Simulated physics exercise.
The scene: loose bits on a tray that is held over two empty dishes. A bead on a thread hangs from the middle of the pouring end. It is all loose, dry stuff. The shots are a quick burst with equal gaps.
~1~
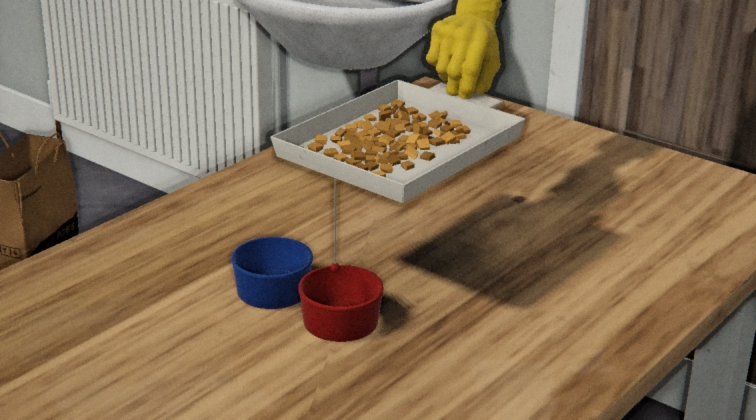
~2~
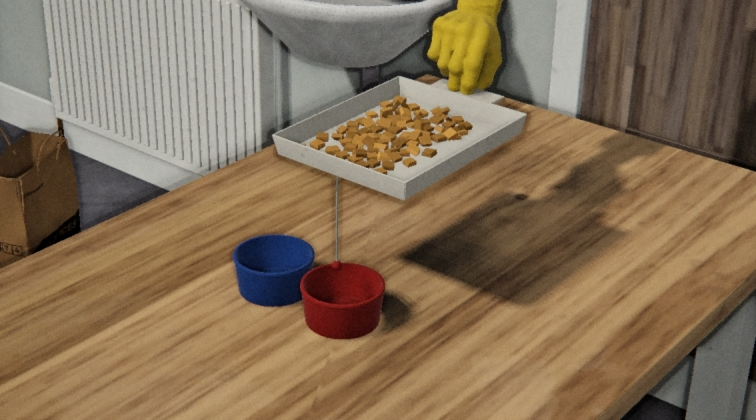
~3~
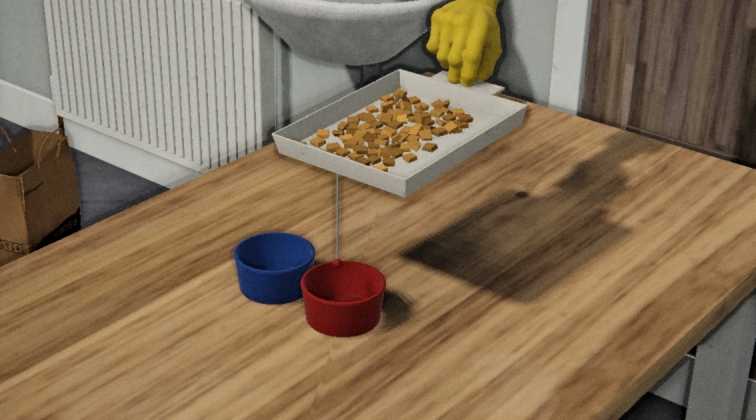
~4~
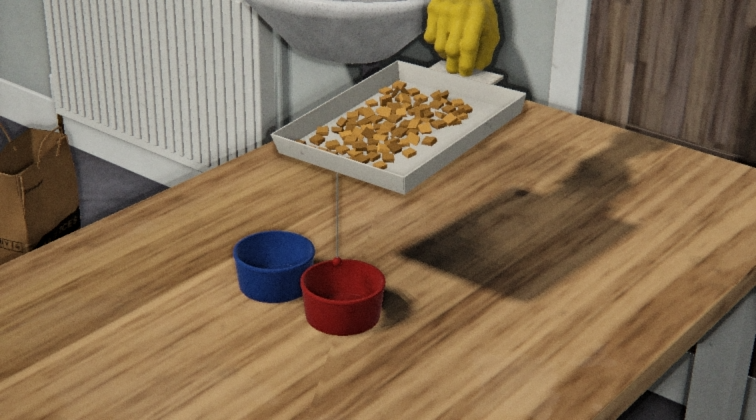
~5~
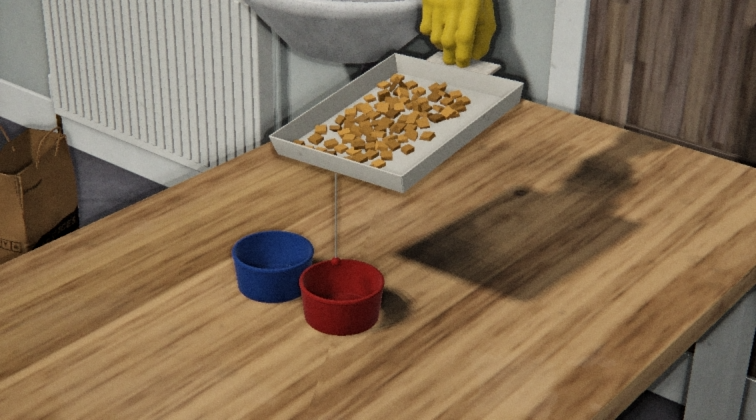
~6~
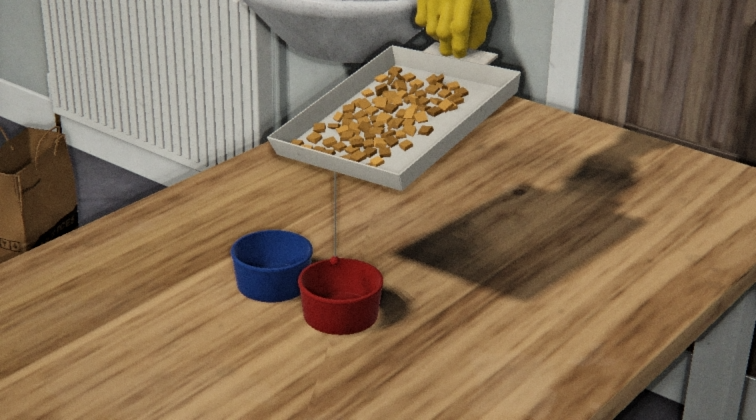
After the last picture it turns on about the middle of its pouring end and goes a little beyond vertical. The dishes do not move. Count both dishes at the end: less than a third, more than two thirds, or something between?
In the dishes lies from one third to two thirds of it.
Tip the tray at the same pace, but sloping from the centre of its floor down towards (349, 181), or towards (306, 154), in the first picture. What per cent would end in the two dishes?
First some 10, then 90 per cent.
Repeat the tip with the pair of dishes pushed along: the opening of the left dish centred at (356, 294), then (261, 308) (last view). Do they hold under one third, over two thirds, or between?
First less than a third, then under a third.
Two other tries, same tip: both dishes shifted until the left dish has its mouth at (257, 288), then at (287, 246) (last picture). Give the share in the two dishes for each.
Near 20 % and 50 %.
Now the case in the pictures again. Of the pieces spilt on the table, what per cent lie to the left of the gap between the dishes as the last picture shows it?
Near 100 %.
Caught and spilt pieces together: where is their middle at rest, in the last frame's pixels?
Near (264, 291).
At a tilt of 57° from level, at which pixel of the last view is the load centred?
At about (329, 117).
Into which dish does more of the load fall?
More ends in the dish on the left.
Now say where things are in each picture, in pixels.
The first picture shows corners of the pouring end near (277, 137) and (403, 182), level; middle of the load near (386, 140), cereal squares; left dish near (245, 285); right dish near (314, 317); bead on its thread near (335, 268).
The second picture shows corners of the pouring end near (278, 135) and (404, 180), level; middle of the load near (388, 137).
The third picture shows corners of the pouring end near (278, 133) and (404, 177), tipped barely, lowest at the left corner; middle of the load near (388, 132).
The fourth picture shows corners of the pouring end near (277, 134) and (403, 174), tipped a little, lowest at the left corner; middle of the load near (388, 127).
The fifth picture shows corners of the pouring end near (275, 135) and (401, 173), tipped a little, lowest at the left corner; middle of the load near (386, 123).
The sixth picture shows corners of the pouring end near (273, 136) and (398, 171), tipped a little, lowest at the left corner; middle of the load near (384, 118); left dish near (245, 279); right dish near (314, 310).
Shortly afterwards, tray tipped steeply; the whole lot on the tray.
Next, tray tipped right over; the bulk on the tray; a little in the left dish; a little outside both; only a few in the air.
Some moments later, tray tipped past a quarter turn; only a few in the right dish; near half in the left dish; near half outside both.
In the end, tray tipped past a quarter turn; only a few in the right dish; near half in the left dish; near half outside both.
